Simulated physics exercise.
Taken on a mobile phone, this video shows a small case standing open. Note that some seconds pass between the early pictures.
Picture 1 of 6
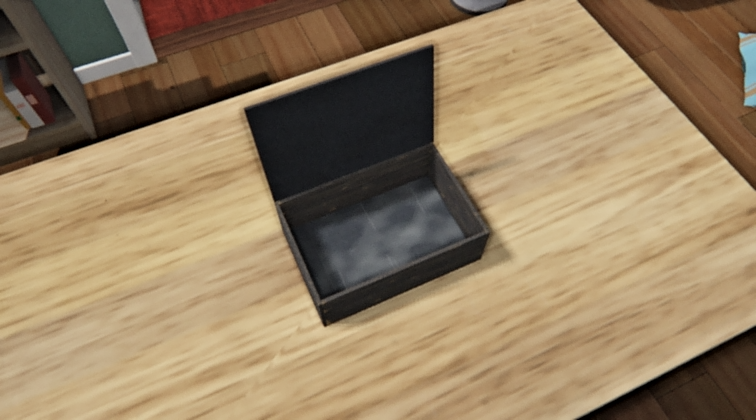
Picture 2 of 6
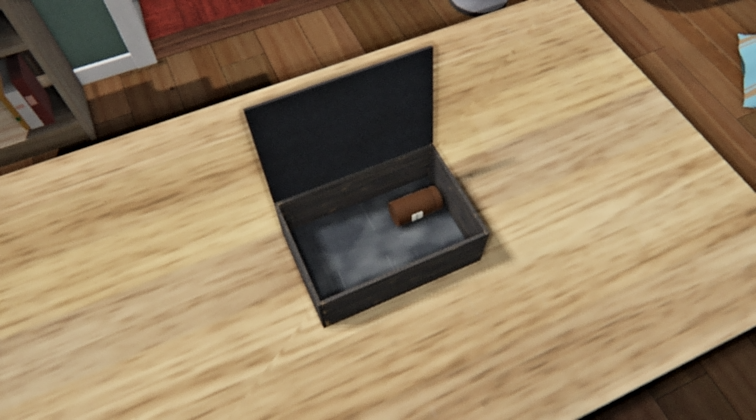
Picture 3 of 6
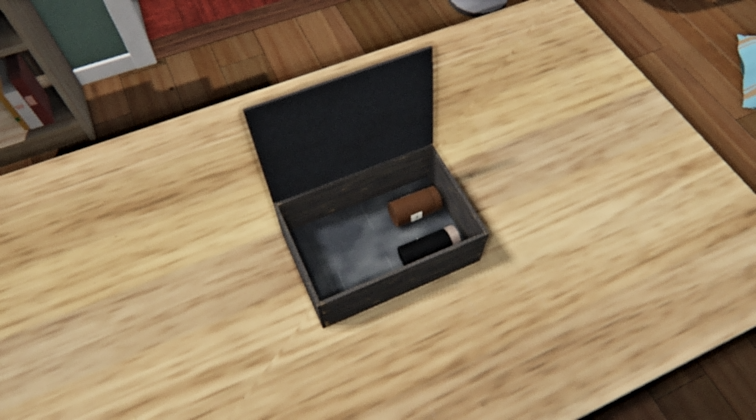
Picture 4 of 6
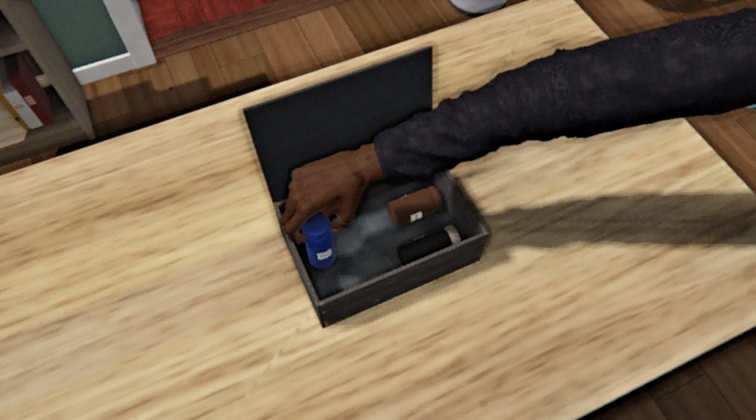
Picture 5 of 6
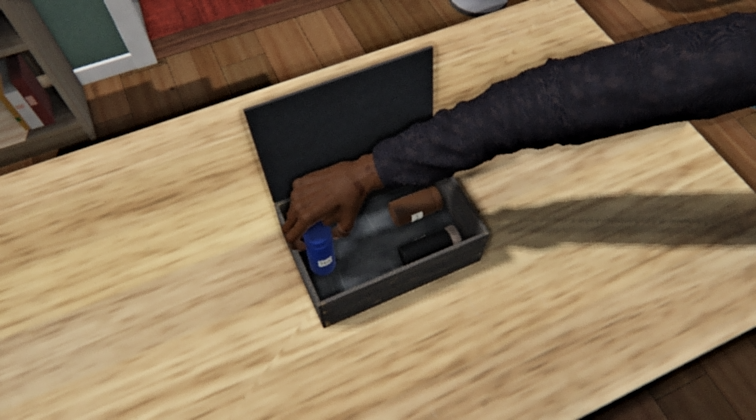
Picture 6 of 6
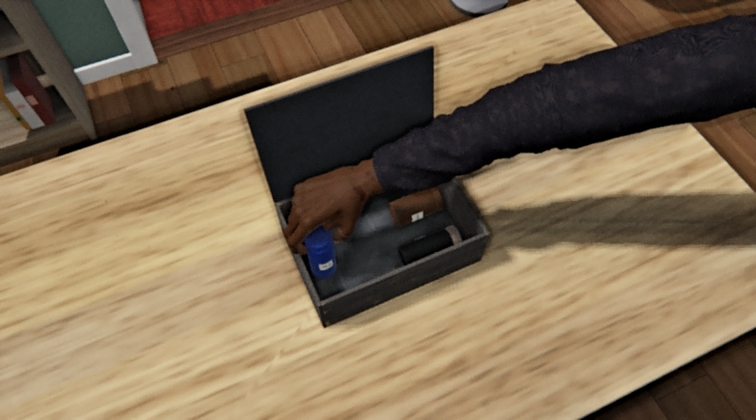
On a wooden table, an open dark case holding a brown cylinder, then a black one, a hand lowering a blue container inside.
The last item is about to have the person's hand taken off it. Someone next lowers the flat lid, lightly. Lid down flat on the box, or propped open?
Propped open.
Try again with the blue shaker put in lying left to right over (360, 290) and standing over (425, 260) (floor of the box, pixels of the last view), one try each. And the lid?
Try 1: Lid shut; try 2: Lid not shut.
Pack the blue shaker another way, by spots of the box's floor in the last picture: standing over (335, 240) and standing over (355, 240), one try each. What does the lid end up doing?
Well, the first time the lid can't get down, and the second time it can't get down.
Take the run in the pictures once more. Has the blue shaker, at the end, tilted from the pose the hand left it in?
After all that, it keeps its set angle.
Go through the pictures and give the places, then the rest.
In the first frame, the last thing is not in view yet.
In the second frame, the last thing is not in view yet.
In the third frame, the last thing is not in view yet; black shaker (430, 247).
The fourth frame shows coming down; blue shaker (320, 241); black shaker (429, 247).
The fifth frame shows coming down; blue shaker (320, 249); black shaker (430, 247).
The sixth frame shows put in, still held; blue shaker (321, 252); black shaker (430, 247).
Then, 1.20 s on from there, lid starting down.
Then, 1.60 s on from there, lid 59° above the rim.
Then, 1.80 s on from there, lid 32° above the rim.
In the end, lid 16° above the rim; all 3 unmoved. At the end, from the last picture's camera, blue shaker near (321, 252).
